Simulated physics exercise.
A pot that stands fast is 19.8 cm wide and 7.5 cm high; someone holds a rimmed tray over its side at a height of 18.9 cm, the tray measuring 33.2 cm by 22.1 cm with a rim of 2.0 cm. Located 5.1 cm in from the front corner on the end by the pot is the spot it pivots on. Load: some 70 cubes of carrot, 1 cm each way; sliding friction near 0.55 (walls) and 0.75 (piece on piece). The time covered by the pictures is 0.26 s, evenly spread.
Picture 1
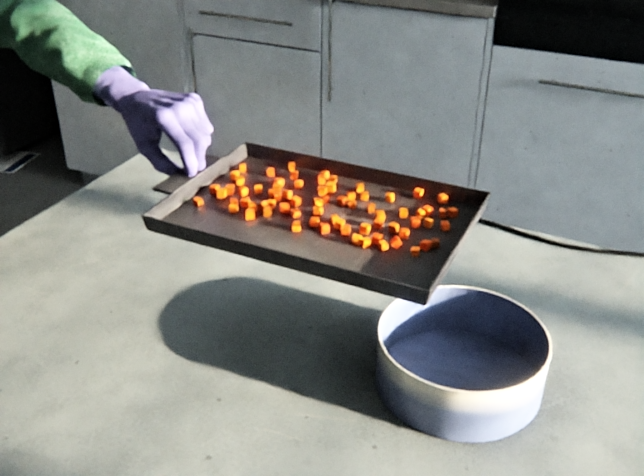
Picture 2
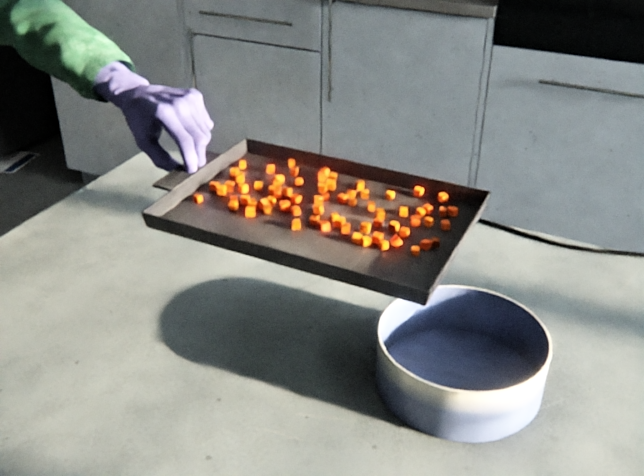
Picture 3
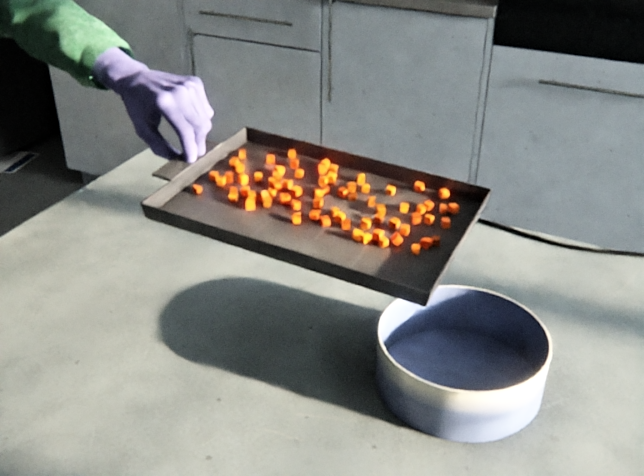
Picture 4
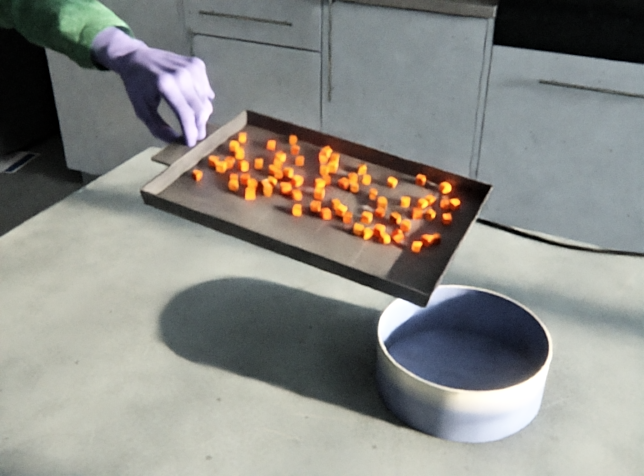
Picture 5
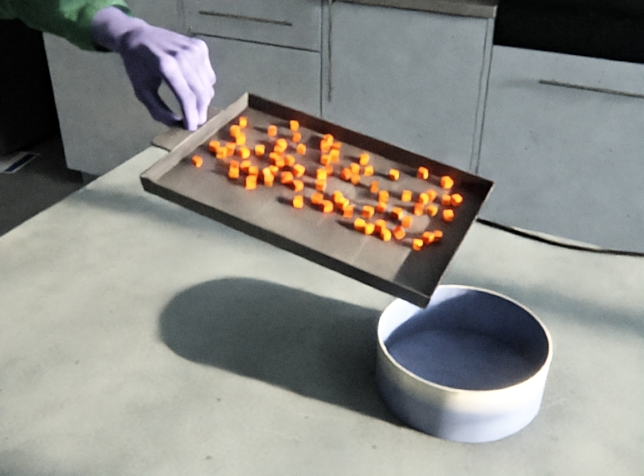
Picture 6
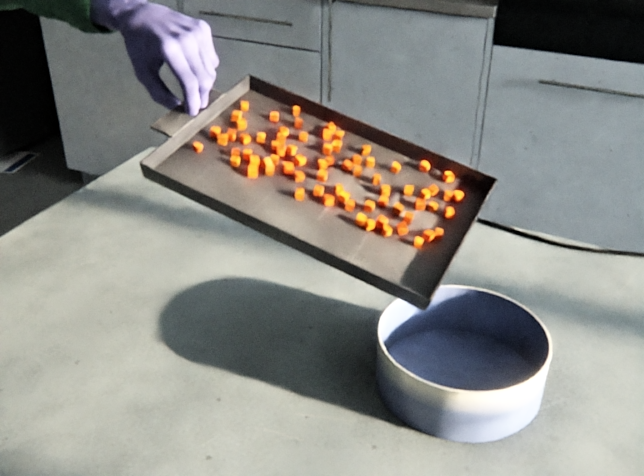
A kitchen with pale grey cabinets is seen from slightly above, across a grey worktop in patchy sunlight, the view staying still. A purple-gloved hand in a green sleeve grips the left end of a dark rimmed tray scattered with orange carrot cubes, its right end above a pale blue-grey pot. The hand rises, slowly then faster, tilting the tray down towards the right.
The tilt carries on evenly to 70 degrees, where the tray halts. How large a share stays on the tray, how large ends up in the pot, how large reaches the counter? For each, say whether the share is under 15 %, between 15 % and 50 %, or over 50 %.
Left on the tray: Between 15 % and 50 %; pot: Under 15 %; counter: Over 50 %.
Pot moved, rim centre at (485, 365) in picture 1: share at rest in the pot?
I'd put it at around 35 per cent.
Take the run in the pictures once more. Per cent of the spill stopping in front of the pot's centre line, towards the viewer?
90 %.
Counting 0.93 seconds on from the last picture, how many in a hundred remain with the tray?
Close to 30 in a hundred parts of the load.
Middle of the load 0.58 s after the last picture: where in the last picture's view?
Around (434, 256).
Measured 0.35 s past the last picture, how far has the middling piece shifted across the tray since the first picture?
I'd say close to 2 centimetres.
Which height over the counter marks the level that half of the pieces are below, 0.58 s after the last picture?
Roughly 22 centimetres, give or take.
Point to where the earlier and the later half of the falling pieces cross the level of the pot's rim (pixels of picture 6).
At about (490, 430), then at (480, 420).
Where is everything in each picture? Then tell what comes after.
Tray tilt 0 degrees, front corners at (146, 214) and (427, 288); middle of the pieces at (318, 202); pot at (463, 334), in the first picture.
Tray tilt 1 degrees, front corners at (145, 211) and (427, 289); middle of the pieces at (318, 200), in the second picture.
Tray tilt 4 degrees, front corners at (145, 202) and (428, 290), lowest corner right front; middle of the pieces at (318, 193), in the third picture.
Tray tilt 7 degrees, front corners at (144, 189) and (428, 292), lowest corner right front; middle of the pieces at (319, 183), in the fourth picture.
Tray tilt 11 degrees, front corners at (144, 175) and (429, 295), lowest corner right front; middle of the pieces at (321, 174), in the fifth picture.
Tray tilt 16 degrees, front corners at (144, 162) and (430, 297), lowest corner right front; middle of the pieces at (323, 164); pot at (463, 334), in the sixth picture.
Then, 0.35 s after the last picture, tilt 42 degrees; the tray holds 100 %, the pot 0 %.
Then, 0.58 s after the last picture, tilt 60 degrees; the tray holds 95 %, the pot 0 %.
Then, 0.93 s after the last picture, tilt 70 degrees; the tray holds 30 %, the pot 0 %.
In the end, tray 30 %, pot 0 %, counter 70 %.
